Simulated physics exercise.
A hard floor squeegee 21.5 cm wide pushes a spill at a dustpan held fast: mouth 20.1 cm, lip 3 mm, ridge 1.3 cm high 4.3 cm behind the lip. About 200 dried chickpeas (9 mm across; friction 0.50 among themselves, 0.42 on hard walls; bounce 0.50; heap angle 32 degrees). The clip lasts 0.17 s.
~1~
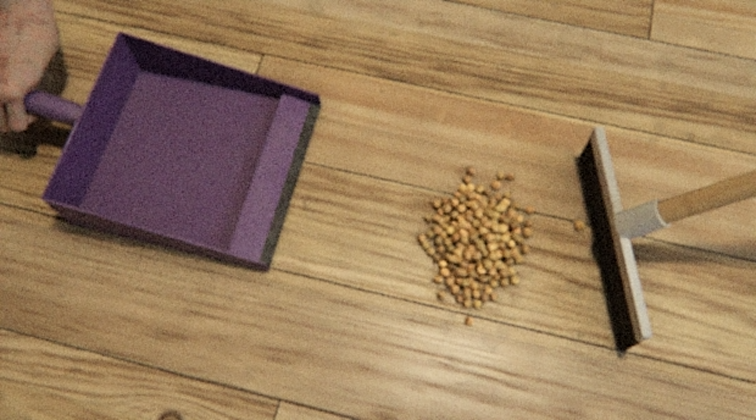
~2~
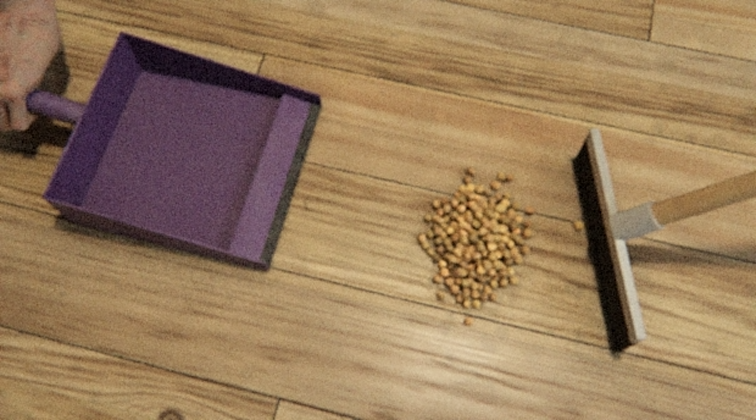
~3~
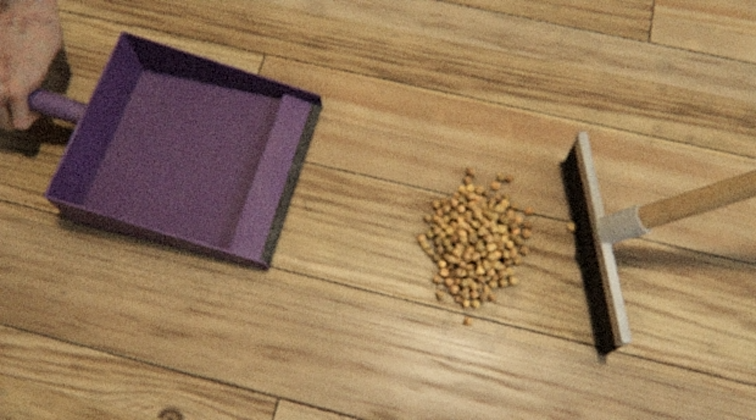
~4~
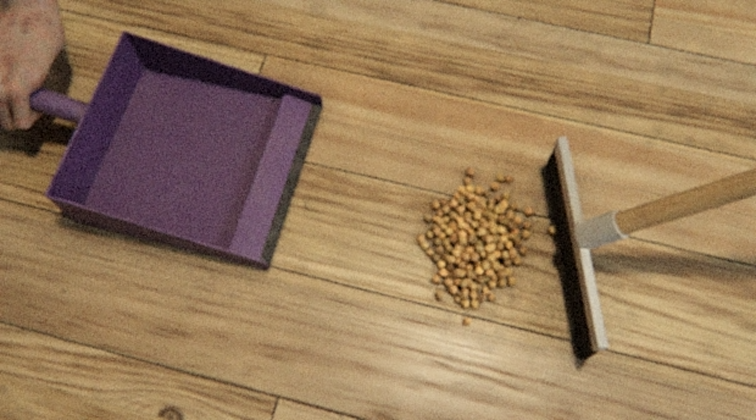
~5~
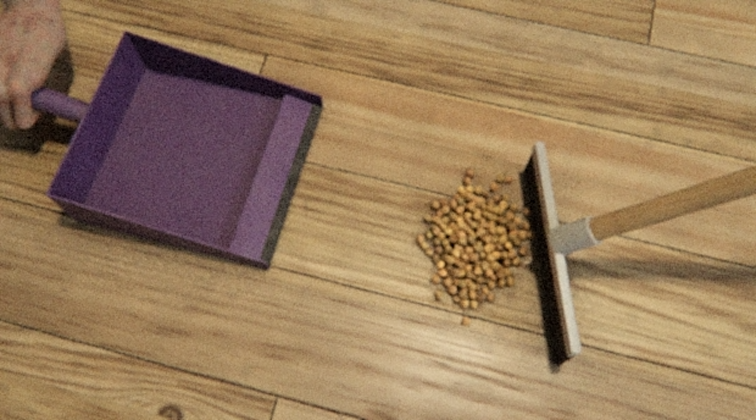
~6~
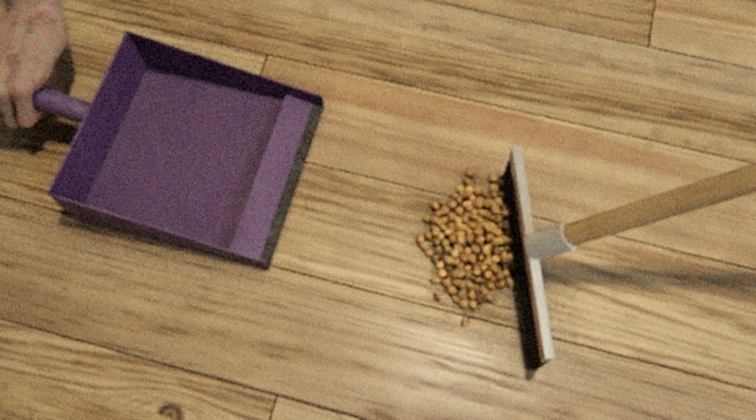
The clip opens on a wooden floor with a hand holding a purple dustpan at left, a loose pile of dried chickpeas in the middle and a squeegee at right. The squeegee slides left across the bare floor, meets the pile and presses its right edge slightly inward, while the dustpan stays almost still.
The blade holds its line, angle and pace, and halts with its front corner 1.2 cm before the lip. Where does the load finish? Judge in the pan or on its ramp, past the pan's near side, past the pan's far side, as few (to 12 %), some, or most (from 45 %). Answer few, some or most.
Pan some, near side most, far side few.
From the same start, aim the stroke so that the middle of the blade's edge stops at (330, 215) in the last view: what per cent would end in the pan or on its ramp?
About 20 per cent.
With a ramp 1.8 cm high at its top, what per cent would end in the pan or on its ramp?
Then about 15 per cent.
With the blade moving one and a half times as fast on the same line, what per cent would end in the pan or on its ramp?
Then about 20 per cent.
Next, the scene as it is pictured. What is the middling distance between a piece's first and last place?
About 24 cm.
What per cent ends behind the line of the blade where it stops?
Roughly 15 per cent.
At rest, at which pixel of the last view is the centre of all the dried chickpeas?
Near (271, 272).
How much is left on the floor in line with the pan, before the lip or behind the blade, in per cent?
About 35 per cent.
Then, 0.17 s after the last picture, middle of the blade 15 cm from the lip; 0 % over the lip, far side 0 %, near side 20 %.
Then, 0.29 s after the last picture, middle of the blade 8 cm from the lip; 0 % over the lip, far side 0 %, near side 40 %.
Then, 0.55 s after the last picture, middle of the blade 5 cm from the lip; 20 % over the lip, far side 0 %, near side 50 %.
In the end, pan 15 %, near side 50 %, far side 0 %, in front of the lip or behind the blade 35 %.
